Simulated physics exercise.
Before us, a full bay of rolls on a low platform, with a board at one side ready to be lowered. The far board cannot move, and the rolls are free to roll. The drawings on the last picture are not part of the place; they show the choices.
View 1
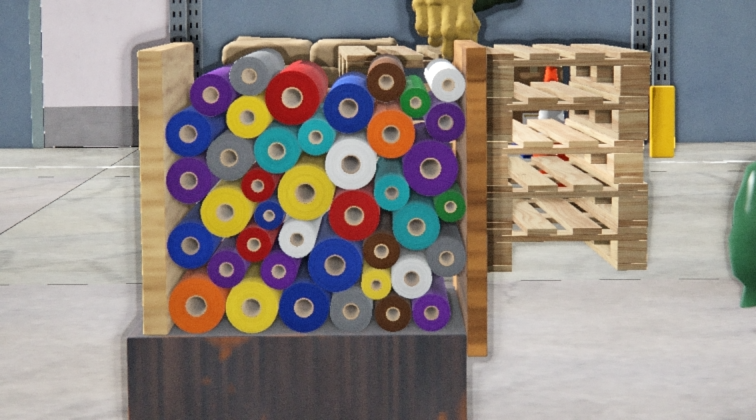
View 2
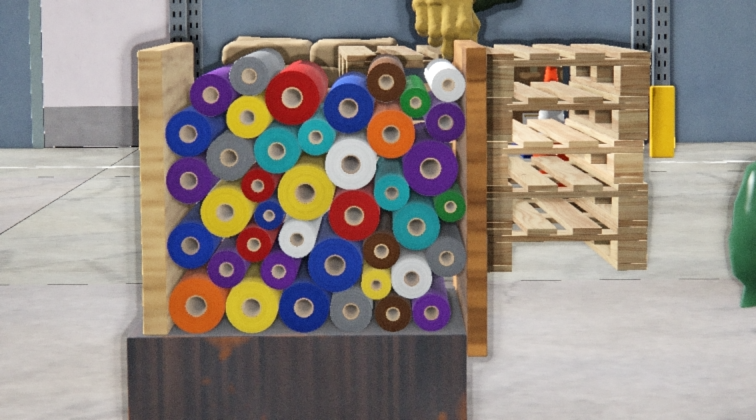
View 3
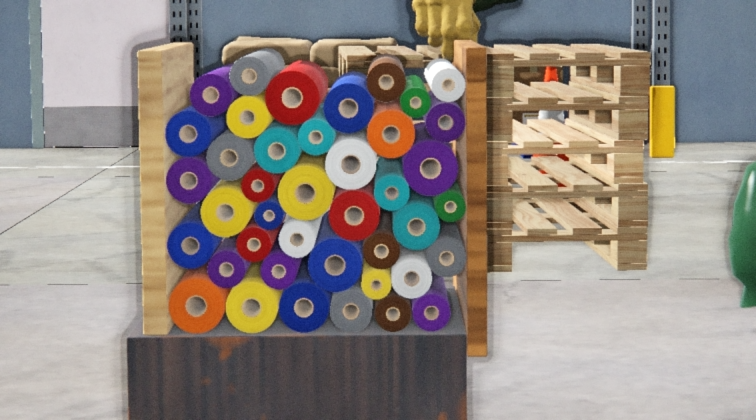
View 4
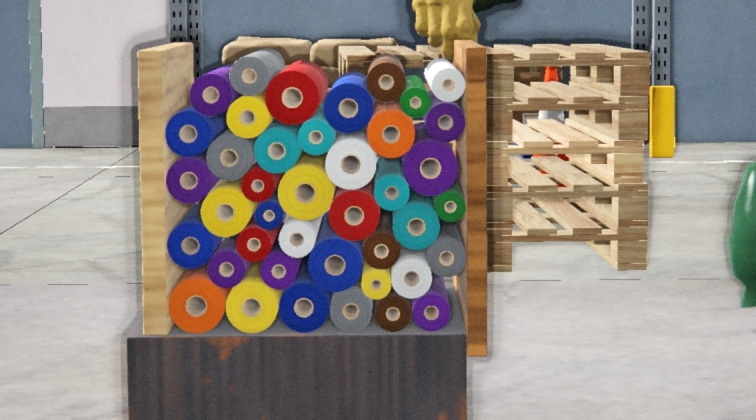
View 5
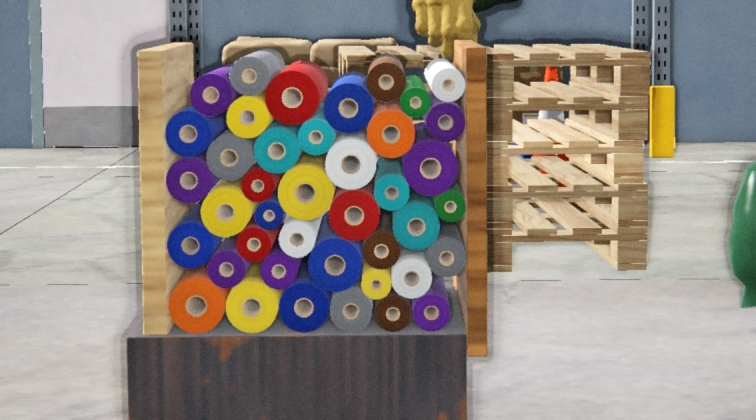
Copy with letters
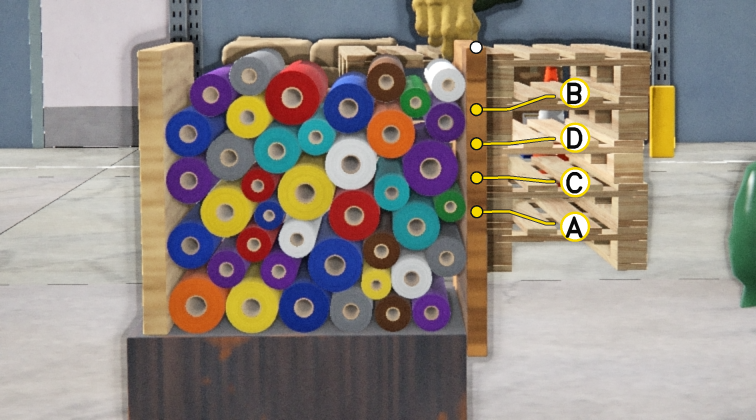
A packed stack of coloured rolls, seen end-on from straight in front, sits between two upright wooden boards on a low, dark, rust-marked platform in a workshop-like space with a pale floor. Purple, blue, yellow, red, turquoise, white, grey, brown, green and orange rolls fill the bay, with wooden pallets stacked behind at right and a green shape at the right edge. Nothing visibly moves, and the camera stays still.
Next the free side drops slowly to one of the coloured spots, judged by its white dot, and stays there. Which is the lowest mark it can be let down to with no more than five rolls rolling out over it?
No lower than A.
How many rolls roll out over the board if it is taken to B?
The count is none.
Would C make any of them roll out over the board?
Yes.
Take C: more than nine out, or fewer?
Fewer than nine.
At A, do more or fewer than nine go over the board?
It loses fewer than nine.
On the marked copy, A at (477, 211); B at (477, 110); C at (477, 178); D at (477, 144); the white dot at (477, 47).
Taking A. A third of the way, top of the board (466, 121).
Two thirds of the way, top of the board (466, 204).
When it is over, top of the board (466, 211), four out over the board.
As for the rest, B none out over the board; C four out over the board; D one out over the board.
